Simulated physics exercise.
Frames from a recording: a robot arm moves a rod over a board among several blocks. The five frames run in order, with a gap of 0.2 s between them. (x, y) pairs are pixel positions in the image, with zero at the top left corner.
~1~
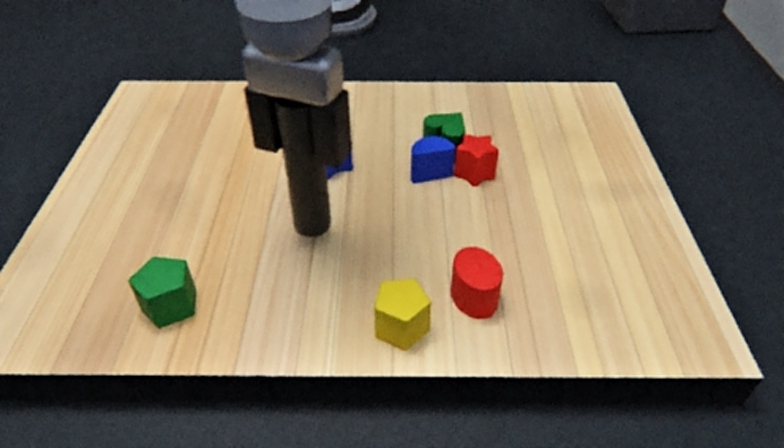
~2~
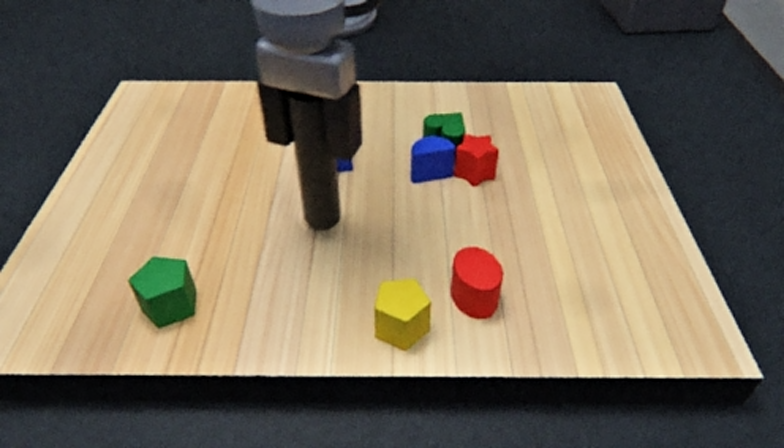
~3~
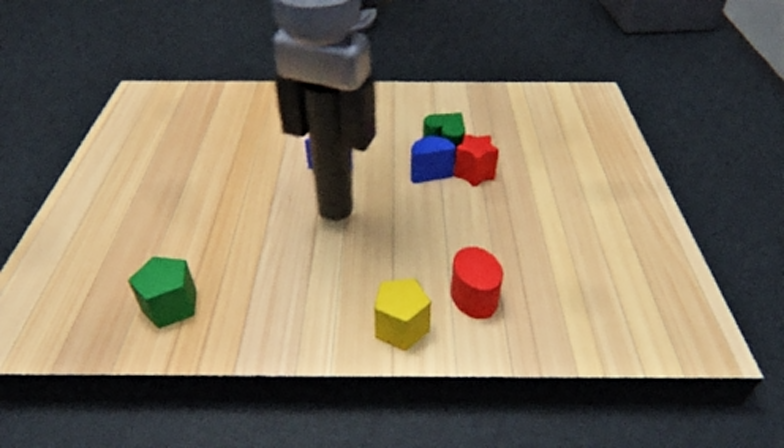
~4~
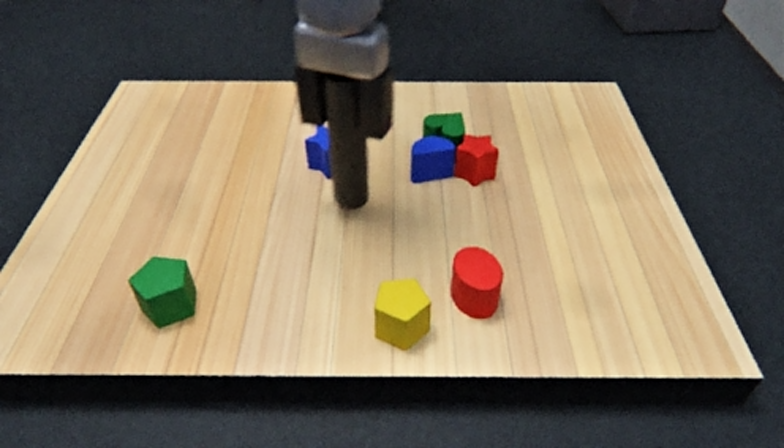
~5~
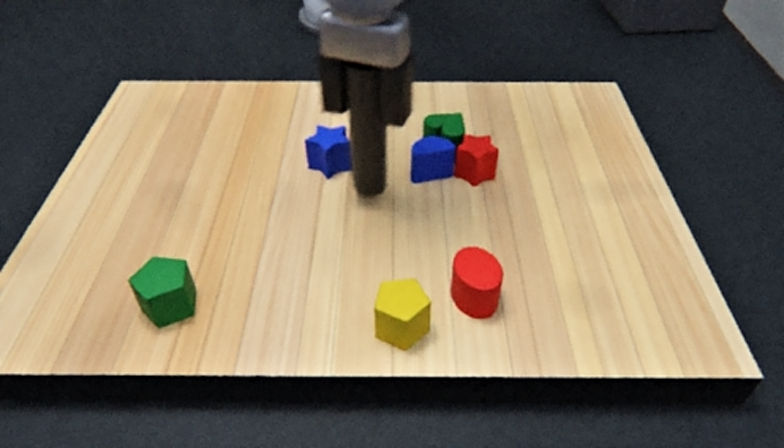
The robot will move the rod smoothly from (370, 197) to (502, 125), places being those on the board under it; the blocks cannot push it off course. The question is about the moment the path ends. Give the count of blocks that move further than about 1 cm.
3 or more.
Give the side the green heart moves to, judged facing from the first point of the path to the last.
It moves left.
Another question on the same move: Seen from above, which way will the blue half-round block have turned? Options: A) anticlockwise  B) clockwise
The answer is B.
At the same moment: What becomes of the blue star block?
That block will keep its spot.
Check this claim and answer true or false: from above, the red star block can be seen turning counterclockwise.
Verdict: False.
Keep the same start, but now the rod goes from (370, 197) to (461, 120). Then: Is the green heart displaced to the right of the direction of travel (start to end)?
Final answer: Yes.
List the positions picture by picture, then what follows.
The first frame shows rod tip at (313, 226); block tops, blue star block hidden; blue half-round block at (432, 144); green heart at (447, 122); red star block at (478, 144).
The second frame shows rod at (323, 219); blocks unchanged.
The third frame shows rod at (336, 210); blocks unchanged.
The fourth frame shows rod at (352, 200); blocks unchanged.
The fifth frame shows rod at (370, 187); blue star block at (329, 136); blue half-round block at (432, 144); green heart at (447, 122); red star block at (478, 144).
On the path given first. One third of the way, rod at (419, 161); blue half-round block at (457, 135); green heart at (455, 118), turned 40° anticlockwise; red star block at (493, 145).
Two thirds of the way, rod at (464, 137); blue half-round block at (504, 123), turned 30° clockwise; green heart at (480, 99), turned 80° anticlockwise; red star block at (505, 145), turned 55° clockwise.
At the end, rod at (503, 116); blue star block in place; blue half-round block at (514, 122), turned 50° clockwise; green heart at (496, 78), turned 140° anticlockwise; red star block at (505, 145), turned 55° clockwise.
